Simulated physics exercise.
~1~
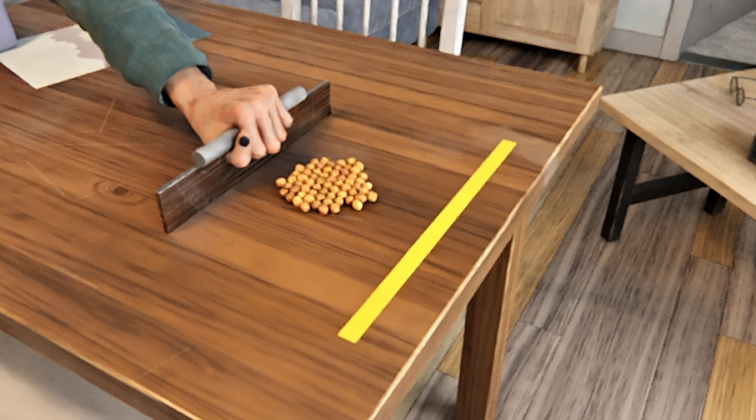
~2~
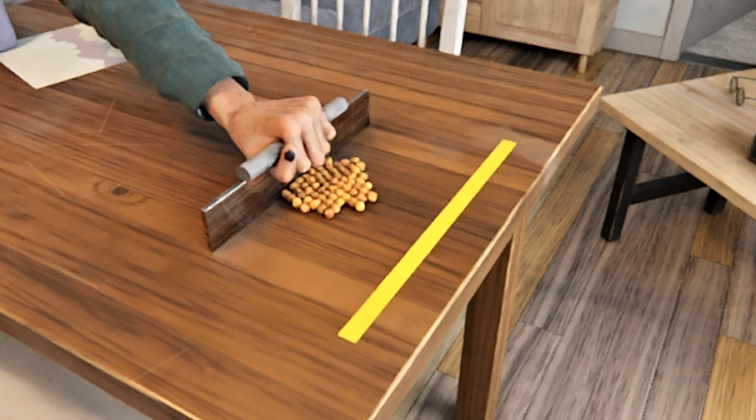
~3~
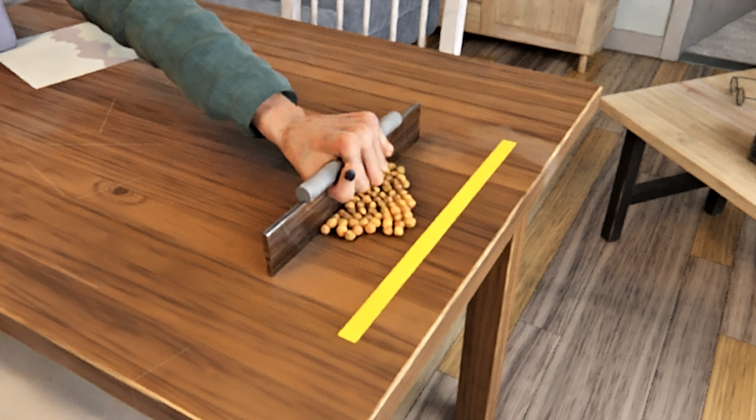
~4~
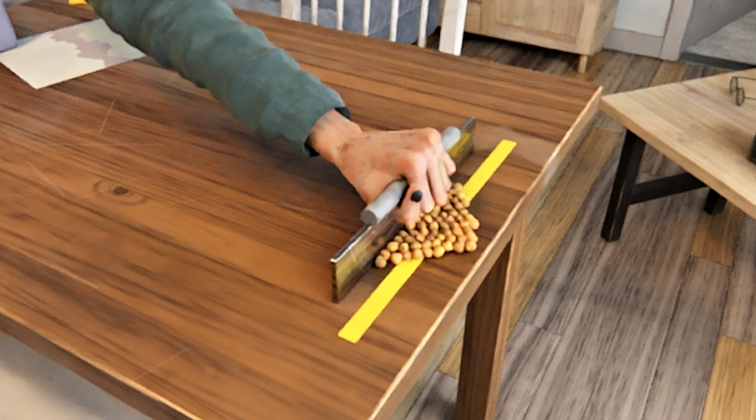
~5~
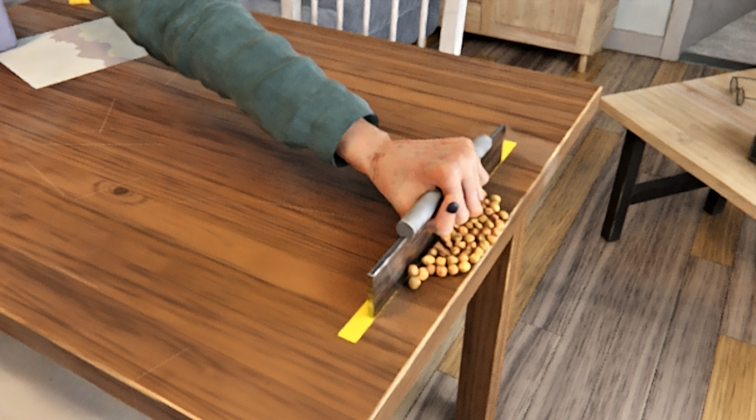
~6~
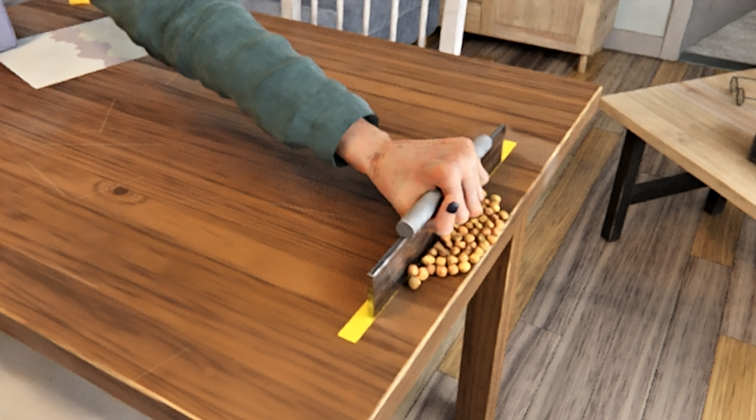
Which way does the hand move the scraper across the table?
The hand moves the scraper to the right, toward the yellow tape and the table's edge.
